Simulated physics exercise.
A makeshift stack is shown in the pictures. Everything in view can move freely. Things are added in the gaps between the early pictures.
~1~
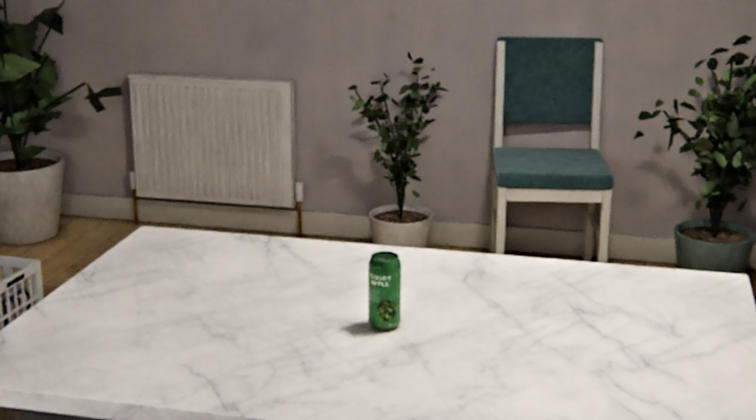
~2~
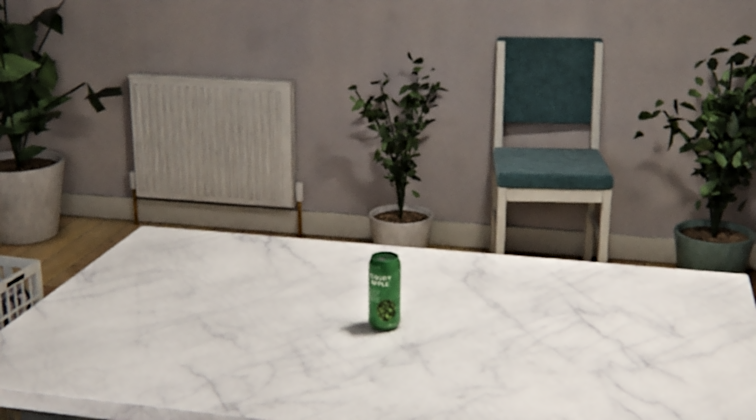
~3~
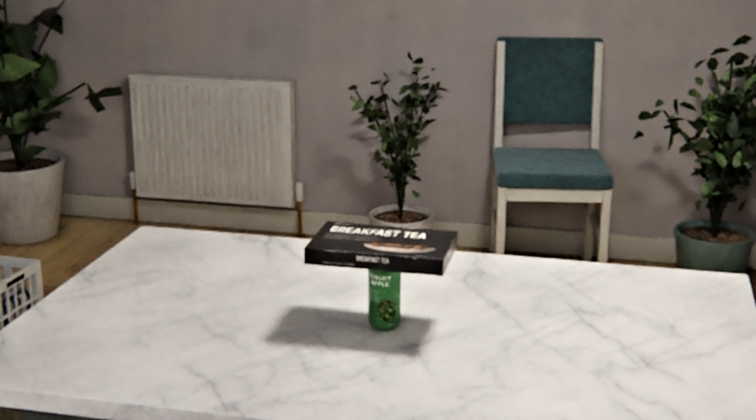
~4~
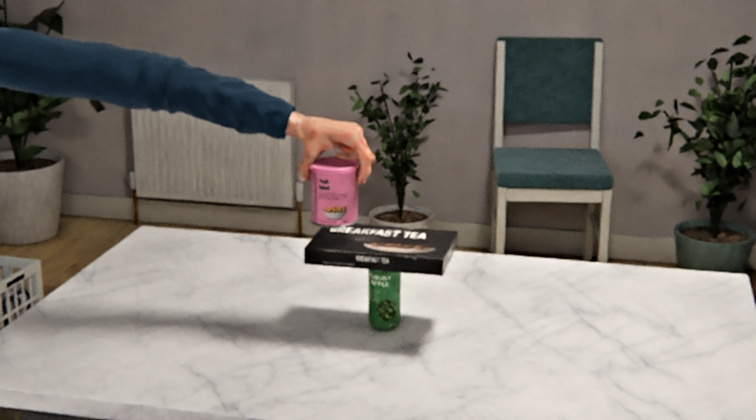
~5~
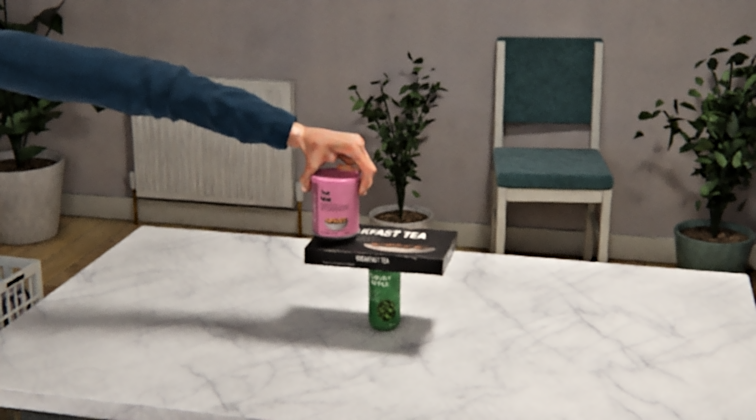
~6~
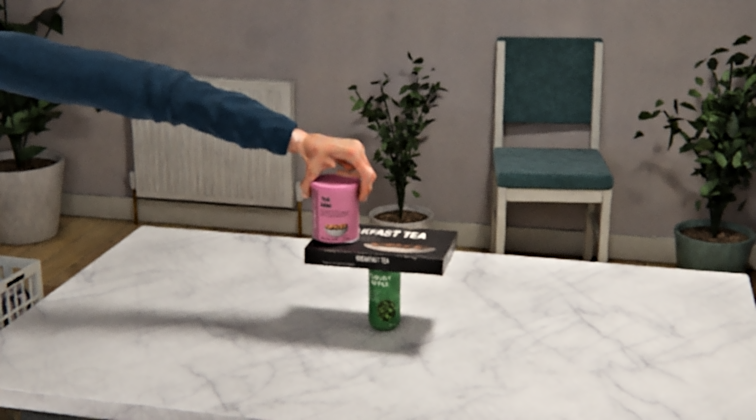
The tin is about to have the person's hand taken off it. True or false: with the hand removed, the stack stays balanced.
False.
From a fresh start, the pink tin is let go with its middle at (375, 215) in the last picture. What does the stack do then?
Well, it survives then.
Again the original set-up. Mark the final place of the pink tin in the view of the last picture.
Close to pixel (270, 299).
Then, 0.40 s after the last picture, pink tin now fallen; black packet tipped 65° from how it was.
Then, 0.80 s after the last picture, black packet now fallen.
At rest, fallen, black packet and pink tin; green can in place. Seen from the same camera at the end, pink tin near (270, 299). The stack gives way.
